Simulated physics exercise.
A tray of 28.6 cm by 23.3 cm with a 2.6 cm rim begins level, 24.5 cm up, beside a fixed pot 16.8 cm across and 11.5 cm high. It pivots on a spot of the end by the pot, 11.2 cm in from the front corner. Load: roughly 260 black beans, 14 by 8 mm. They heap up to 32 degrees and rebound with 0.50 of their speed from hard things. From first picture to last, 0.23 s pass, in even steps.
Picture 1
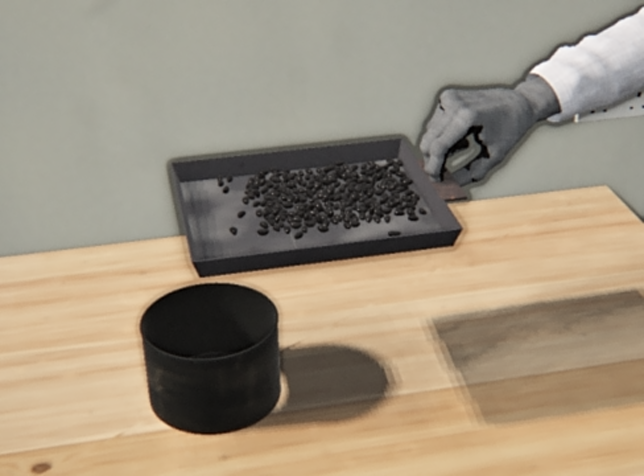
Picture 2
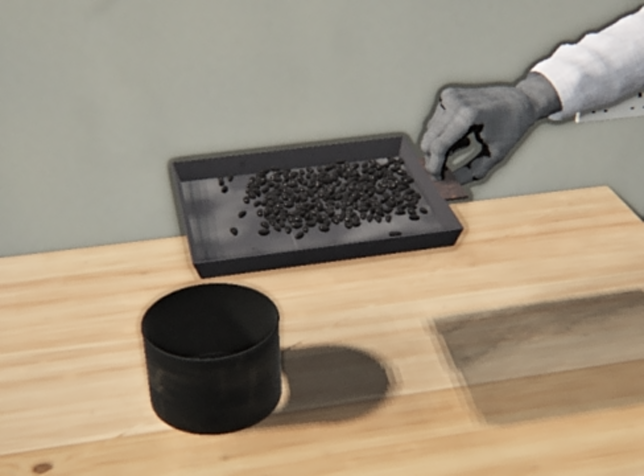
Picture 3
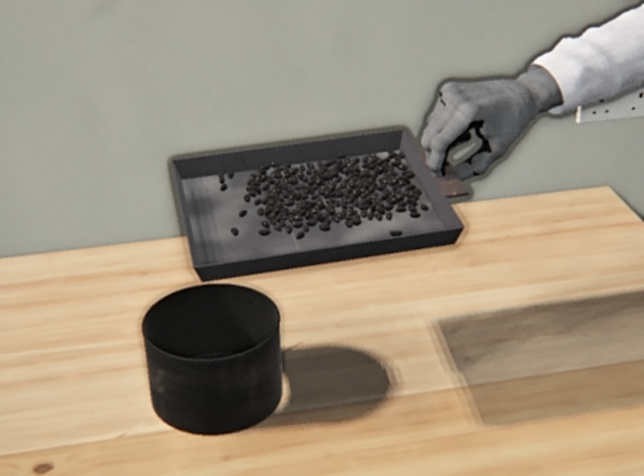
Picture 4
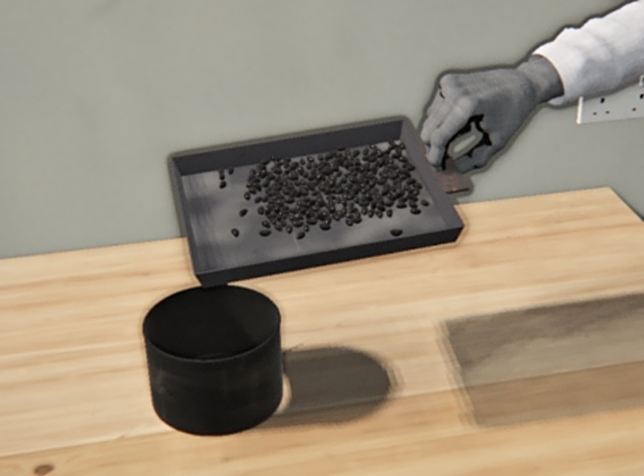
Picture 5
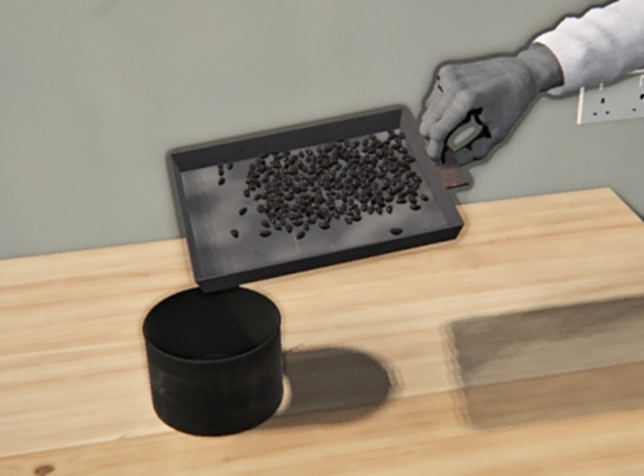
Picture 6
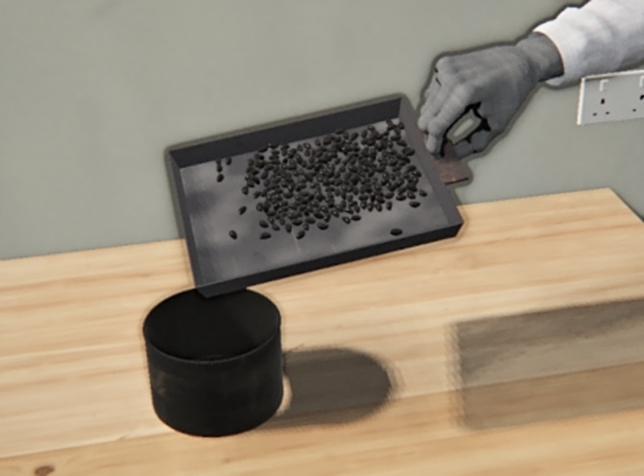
To begin with, a gloved-looking grey hand holds a dark tray of black beans level above a wooden table, behind a round black pot. The hand then gradually tilts the tray, its left front corner dipping toward the pot's rim and its back edge rising, while the beans barely shift.
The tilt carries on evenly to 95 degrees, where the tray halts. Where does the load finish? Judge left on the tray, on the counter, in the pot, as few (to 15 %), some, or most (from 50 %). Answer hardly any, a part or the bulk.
Left on the tray: Hardly any; on the counter: The bulk; in the pot: A part.
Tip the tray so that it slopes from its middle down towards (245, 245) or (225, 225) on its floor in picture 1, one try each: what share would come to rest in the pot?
About 10 and 25 per cent.
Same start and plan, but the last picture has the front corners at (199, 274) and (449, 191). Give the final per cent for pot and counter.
Pot 5, counter 95.
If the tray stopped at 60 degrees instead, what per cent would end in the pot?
In that case some 0 per cent.
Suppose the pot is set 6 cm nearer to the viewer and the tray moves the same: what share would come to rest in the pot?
In that case some 85 per cent.
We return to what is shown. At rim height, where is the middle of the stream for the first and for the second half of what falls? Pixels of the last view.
At about (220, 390), then at (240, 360).
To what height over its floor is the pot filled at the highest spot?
About 1.0 cm.
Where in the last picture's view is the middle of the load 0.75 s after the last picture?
Around (232, 374).
Then, 0.45 s after the last picture, tilt 53 degrees; the tray holds 100 %, the pot 0 %.
Then, 0.75 s after the last picture, tilt 79 degrees; the tray holds 40 %, the pot 0 %.
Then, 1.14 s after the last picture, tilt 95 degrees; the tray holds 5 %, the pot 20 %.
In the end, tray 0 %, counter 75 %, pot 25 %.
